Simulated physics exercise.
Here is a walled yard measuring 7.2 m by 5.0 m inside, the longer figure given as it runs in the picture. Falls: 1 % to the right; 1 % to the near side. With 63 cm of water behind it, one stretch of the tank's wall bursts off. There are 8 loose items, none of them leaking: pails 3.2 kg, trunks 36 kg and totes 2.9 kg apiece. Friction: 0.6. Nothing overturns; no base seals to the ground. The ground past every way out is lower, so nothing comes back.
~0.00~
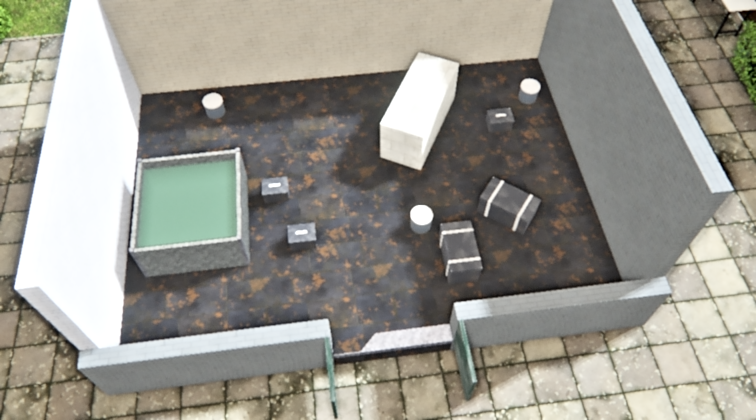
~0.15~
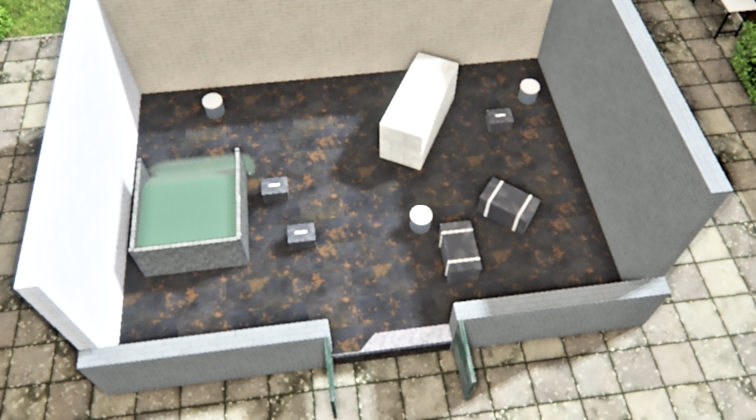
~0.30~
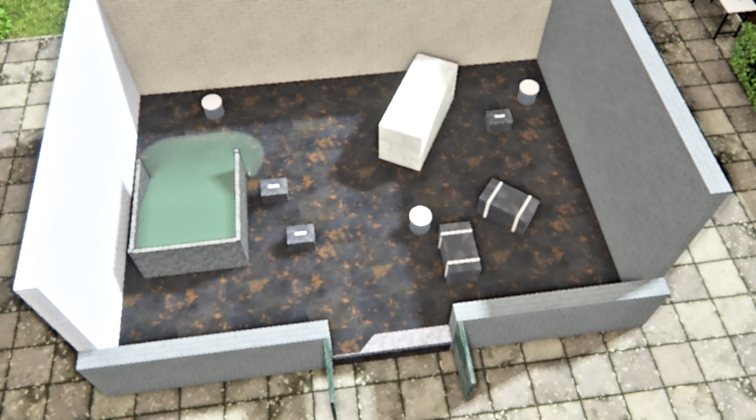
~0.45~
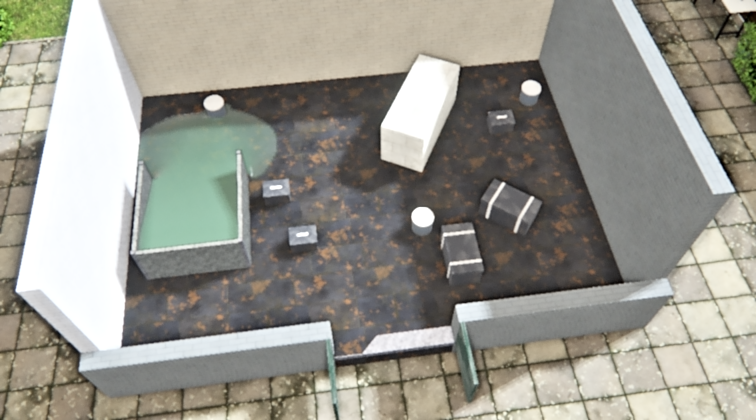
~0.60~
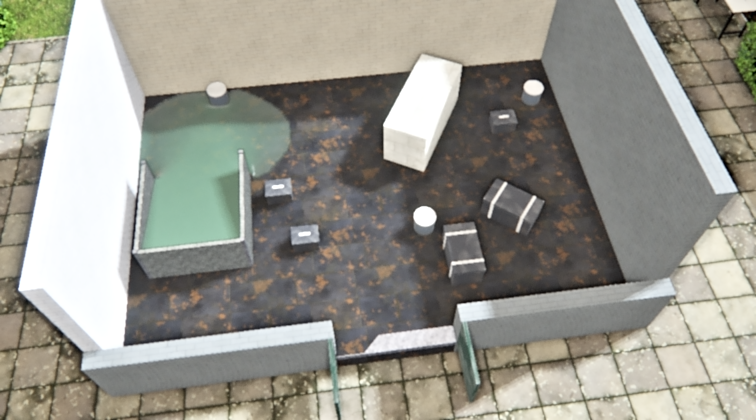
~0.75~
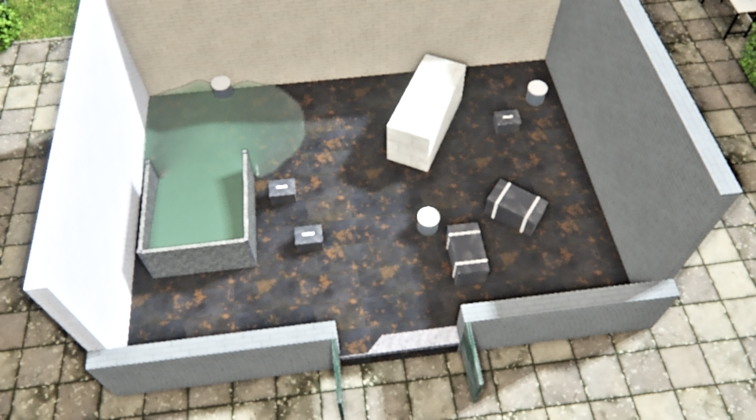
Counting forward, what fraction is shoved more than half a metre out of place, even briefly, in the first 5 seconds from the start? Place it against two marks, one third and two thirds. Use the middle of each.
Short of one third.
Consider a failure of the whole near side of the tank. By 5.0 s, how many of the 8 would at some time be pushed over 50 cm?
The answer then is 3.
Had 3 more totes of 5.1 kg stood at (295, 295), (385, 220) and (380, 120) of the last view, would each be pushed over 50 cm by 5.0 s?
In that order: Less, over, over.
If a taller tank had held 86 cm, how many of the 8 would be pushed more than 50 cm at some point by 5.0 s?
The count would be 3.
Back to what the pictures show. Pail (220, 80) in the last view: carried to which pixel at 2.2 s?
Near (285, 81).
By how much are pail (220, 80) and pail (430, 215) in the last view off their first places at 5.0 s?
The first is off by 350 cm, the second by 20 cm.
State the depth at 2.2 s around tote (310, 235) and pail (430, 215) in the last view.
Depths: Near 0 cm, then near 0 cm.
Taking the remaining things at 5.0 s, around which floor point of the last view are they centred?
About (438, 186).
After 1.1 s 0 of 8 are over 50 cm from their spots; 1 afloat.
After 2.2 s 1 of 8 are over 50 cm from their spots; 1 afloat.
After 3.5 s 1 of 8 are over 50 cm from their spots; 1 afloat.
After 5.0 s 2 of 8 are over 50 cm from their spots, and 2 have been at some point; 2 afloat.
